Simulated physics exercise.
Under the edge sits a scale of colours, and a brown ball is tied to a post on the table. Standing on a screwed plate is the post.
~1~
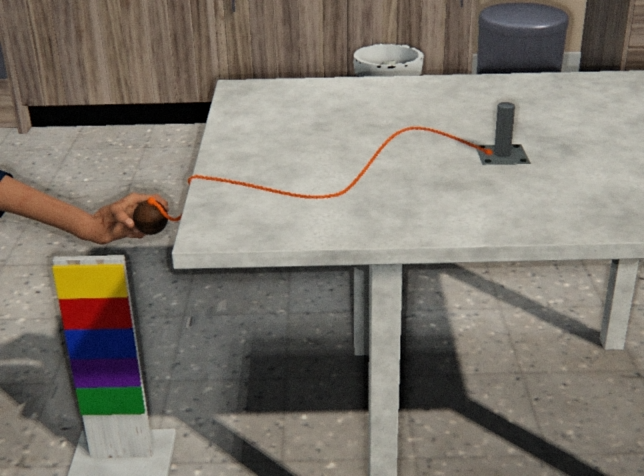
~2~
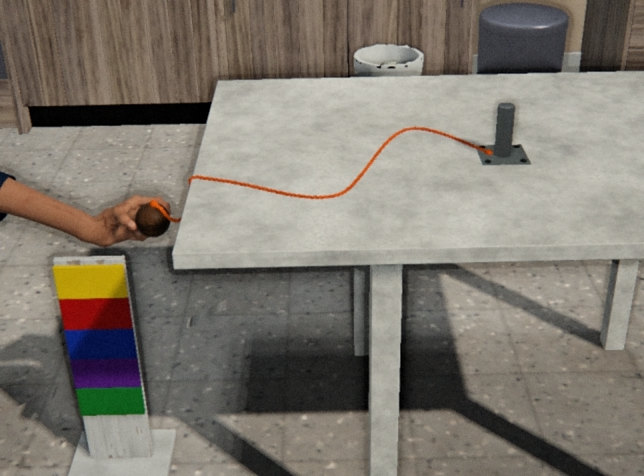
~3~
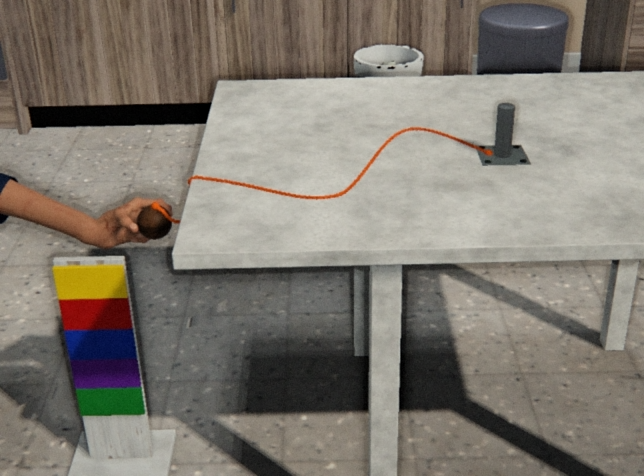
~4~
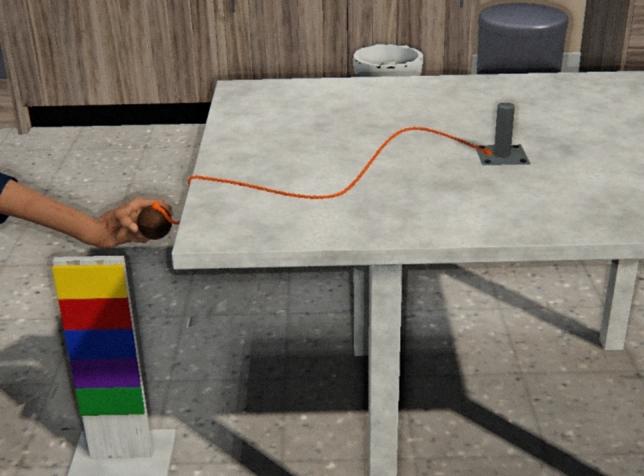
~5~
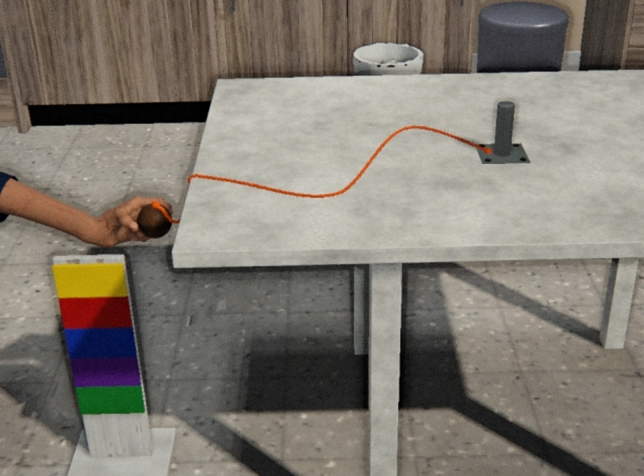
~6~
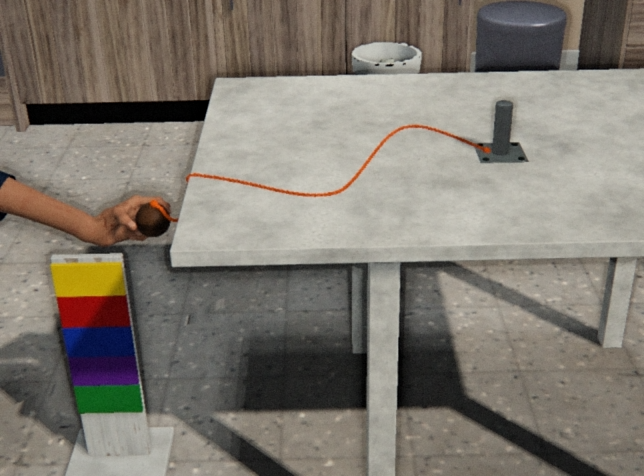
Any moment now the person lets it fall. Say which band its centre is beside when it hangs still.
Its centre is beside the purple band.
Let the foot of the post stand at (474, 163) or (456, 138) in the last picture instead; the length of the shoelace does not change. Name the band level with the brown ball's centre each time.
The first case gives green, the second gives green.
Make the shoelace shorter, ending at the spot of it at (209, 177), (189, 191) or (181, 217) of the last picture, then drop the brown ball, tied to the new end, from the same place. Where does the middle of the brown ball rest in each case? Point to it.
In that order: (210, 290), (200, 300) and (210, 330).
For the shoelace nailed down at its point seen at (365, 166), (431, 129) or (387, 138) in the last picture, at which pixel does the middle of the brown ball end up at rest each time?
Readings in order - (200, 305), (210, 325), (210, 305).
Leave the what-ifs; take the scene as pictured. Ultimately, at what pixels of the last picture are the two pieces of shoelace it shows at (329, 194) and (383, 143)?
Around (201, 155), then around (332, 153).
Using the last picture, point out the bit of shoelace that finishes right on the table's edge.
It sits at about (322, 195).
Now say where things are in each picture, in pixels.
In the first picture, brown ball (151, 217); yellow (90, 283); red (95, 315); blue (101, 345); purple (106, 374); green (110, 402).
In the second picture, brown ball (153, 220); shoelace through (454, 138) (390, 140) (360, 176) (289, 195) (204, 178).
In the third picture, brown ball (154, 222).
In the fourth picture, brown ball (154, 222); shoelace through (454, 138) (389, 140) (360, 176) (289, 195) (203, 178).
In the fifth picture, brown ball (155, 221).
In the sixth picture, brown ball (153, 220); shoelace through (452, 136) (387, 138) (358, 174) (287, 193) (202, 176).
Soon after, ball near (245, 345); level with purple.
Then, ball near (199, 357); level with purple.
At rest, ball near (216, 357); level with purple. Its centre hangs level with the purple band.
